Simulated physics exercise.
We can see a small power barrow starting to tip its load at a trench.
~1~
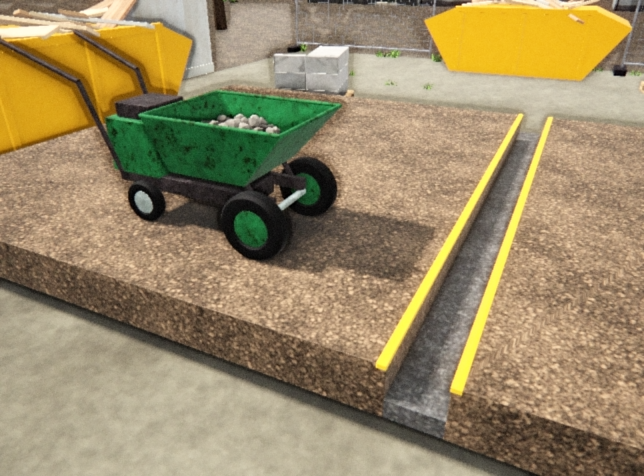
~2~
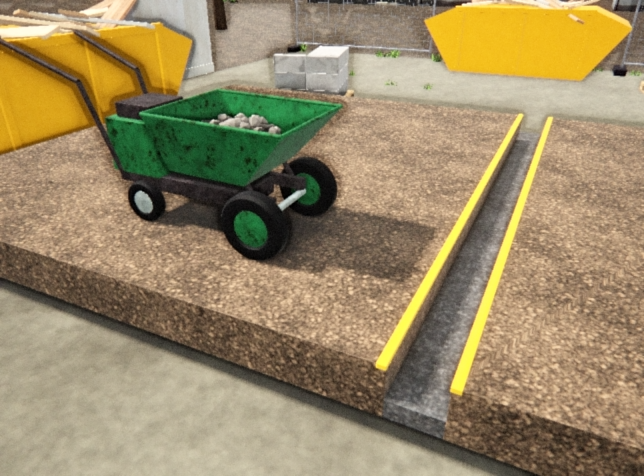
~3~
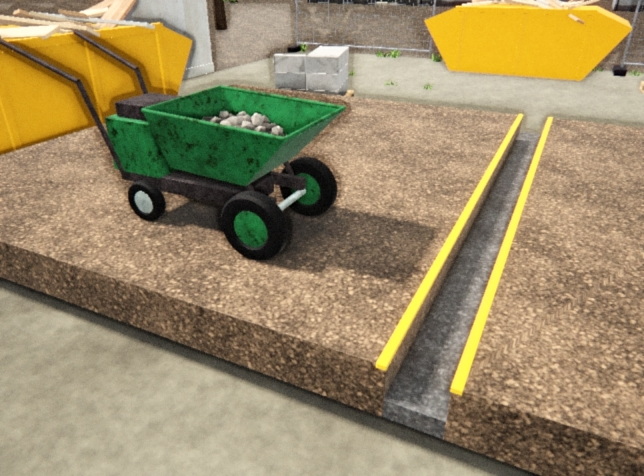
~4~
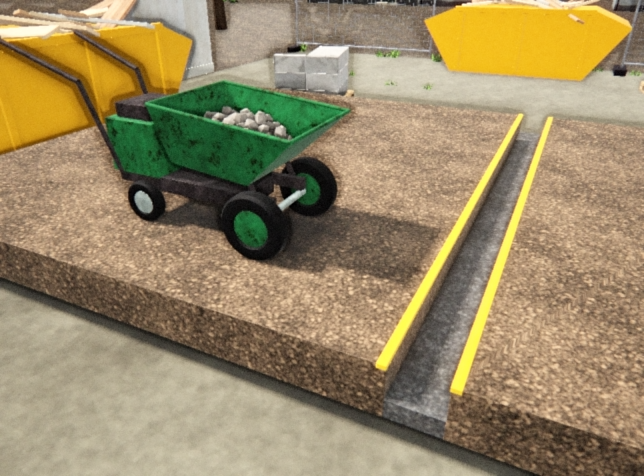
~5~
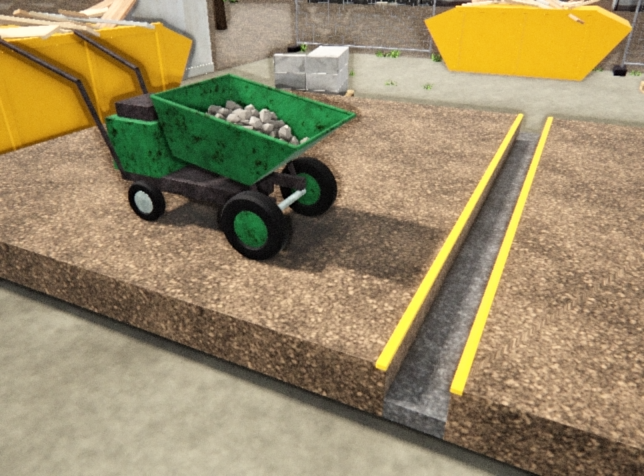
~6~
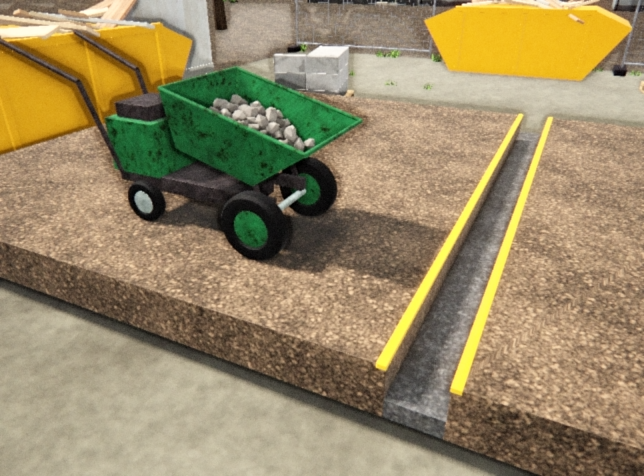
On a building site, a small green power barrow loaded with broken stones stood still near a yellow-edged trench, and its skip slowly tilted forward to the right, its back end rising.
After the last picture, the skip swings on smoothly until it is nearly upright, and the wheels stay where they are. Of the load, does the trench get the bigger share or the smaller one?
Ends mostly outside.
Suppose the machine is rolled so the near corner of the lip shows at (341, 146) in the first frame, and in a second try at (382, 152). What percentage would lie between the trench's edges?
80 % and 70 %.
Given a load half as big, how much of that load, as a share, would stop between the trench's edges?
My estimate is near 10 per cent.
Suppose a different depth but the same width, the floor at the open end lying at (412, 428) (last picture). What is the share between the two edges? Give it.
Estimated share: Approx. 10 %.
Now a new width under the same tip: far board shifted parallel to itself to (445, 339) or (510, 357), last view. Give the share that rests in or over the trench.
For the first it's 10 per cent, for the second 10 per cent.
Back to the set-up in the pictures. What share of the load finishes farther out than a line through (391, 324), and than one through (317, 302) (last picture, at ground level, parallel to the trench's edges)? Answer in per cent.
Roughly 20 and 60 %.
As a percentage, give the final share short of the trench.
That share is about 50 percent.
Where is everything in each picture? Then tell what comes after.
In the first frame, lip of the skip near (280, 137), level; top of the load near (237, 131), broken stones; first edge of the trench near (403, 327); far edge near (472, 346), the trench under half as wide as the skip, and about half as deep as wide.
In the second frame, lip of the skip near (281, 137), level; top of the load near (237, 130).
In the third frame, lip of the skip near (285, 140), tipped barely; top of the load near (239, 129).
In the fourth frame, lip of the skip near (290, 143), tipped a little; top of the load near (231, 128).
In the fifth frame, lip of the skip near (297, 149), tipped a little; top of the load near (235, 124).
In the sixth frame, lip of the skip near (306, 156), tipped clearly; top of the load near (241, 120); first edge of the trench near (403, 327); far edge near (472, 346).
Shortly afterwards, skip tipped steeply; the whole lot in the skip.
Next, skip tipped right over; the bulk in the skip; near a quarter short of the trench.
Some moments later, skip tipped right over; near a third in the skip; near half short of the trench; a little in or heaped over the trench.
In the end, skip tipped right over; near a third in the skip; near half short of the trench; a little in or heaped over the trench; none at all beyond it.
